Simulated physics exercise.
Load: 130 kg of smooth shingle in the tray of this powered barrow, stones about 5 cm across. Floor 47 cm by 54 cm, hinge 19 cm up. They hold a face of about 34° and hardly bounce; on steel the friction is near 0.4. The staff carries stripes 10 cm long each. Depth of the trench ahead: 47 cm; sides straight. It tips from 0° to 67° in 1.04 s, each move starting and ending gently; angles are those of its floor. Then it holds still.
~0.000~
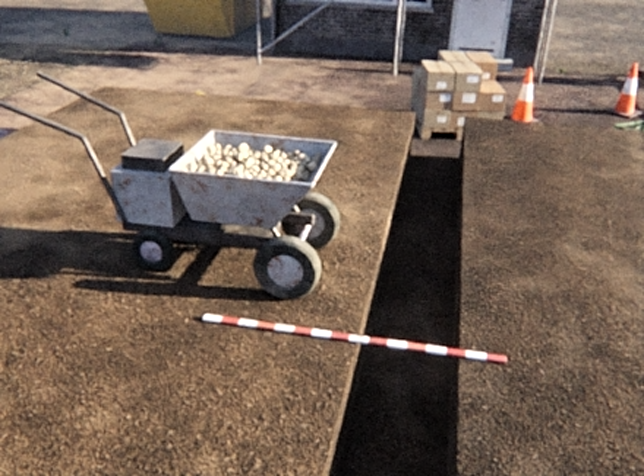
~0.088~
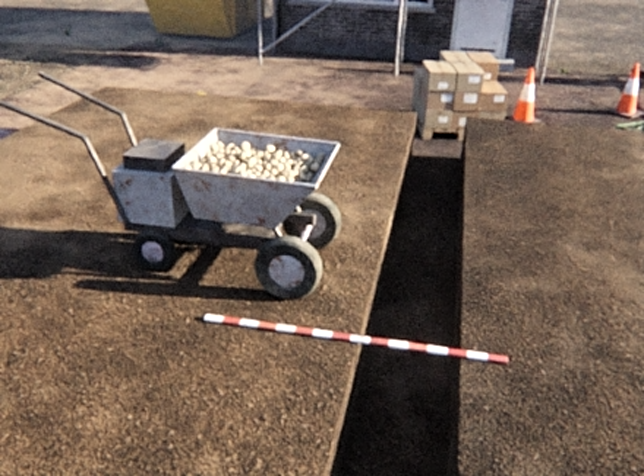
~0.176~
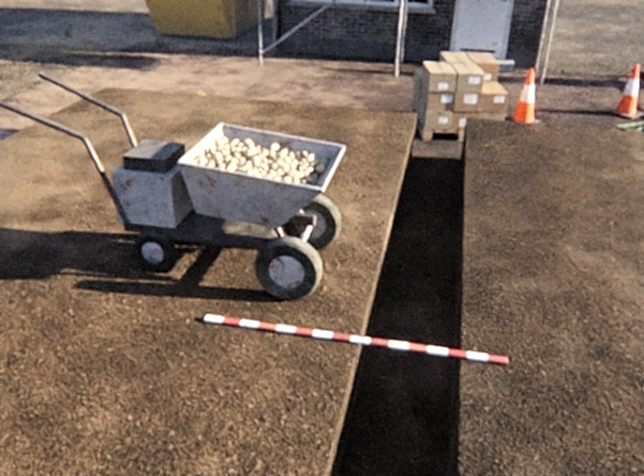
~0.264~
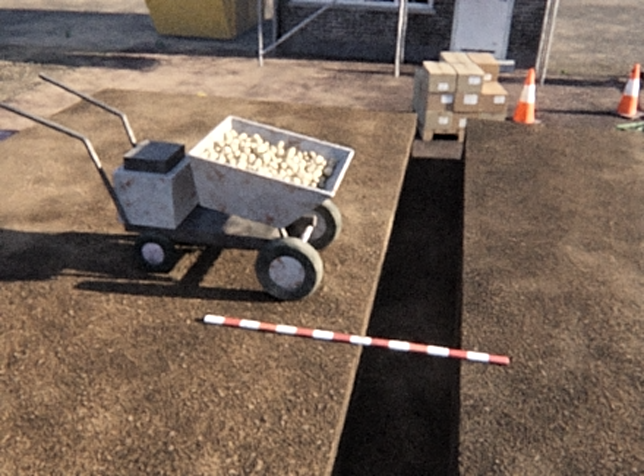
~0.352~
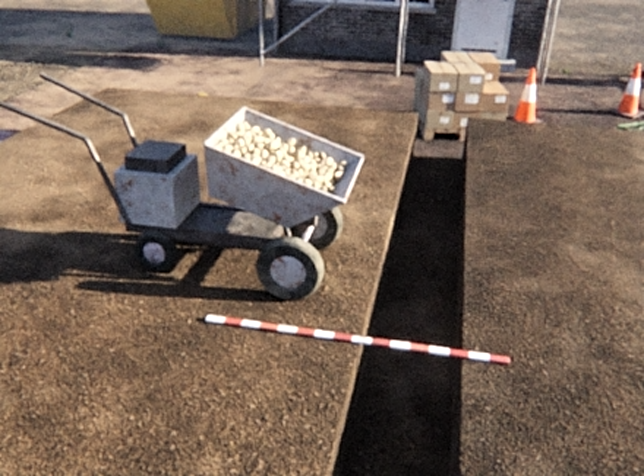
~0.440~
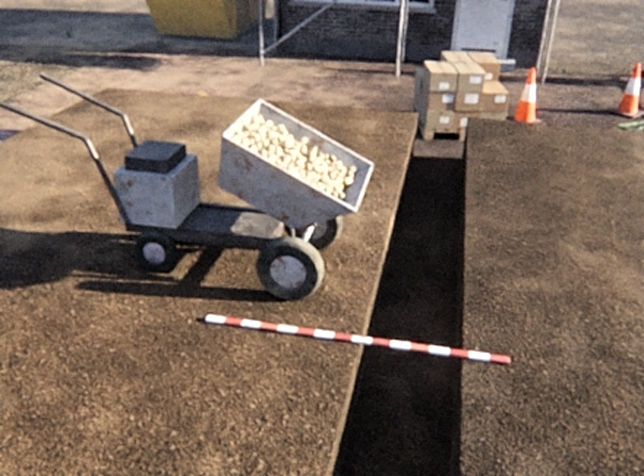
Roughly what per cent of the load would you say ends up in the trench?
I'd say 98 per cent ends up in the trench.
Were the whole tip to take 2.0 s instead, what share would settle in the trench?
Then roughly 100 percent.
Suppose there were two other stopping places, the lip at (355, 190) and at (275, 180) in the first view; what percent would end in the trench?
Roughly 55 per cent, then 100 per cent.
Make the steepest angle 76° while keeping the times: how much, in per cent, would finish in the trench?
Roughly 100 percent.
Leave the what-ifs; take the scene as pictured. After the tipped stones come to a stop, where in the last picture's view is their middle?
Their middle lands near (423, 344).
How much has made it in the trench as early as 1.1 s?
About 35%.
After 0.8 s the floor is at 57°; 100 % in the tray; the foremost stones are at (383, 223).
After 1.1 s the floor is at 67°; 65 % in the tray, 35 % in the trench; the foremost stones are at (459, 321).
After 1.5 s the floor is at 67°; 30 % in the tray, 68 % in the trench, 2 % past the trench; the foremost stones are at (534, 310).
After 3.4 s the floor is at 67°; 0 % in the tray, 98 % in the trench, 2 % past the trench; the foremost stones are at (592, 333).
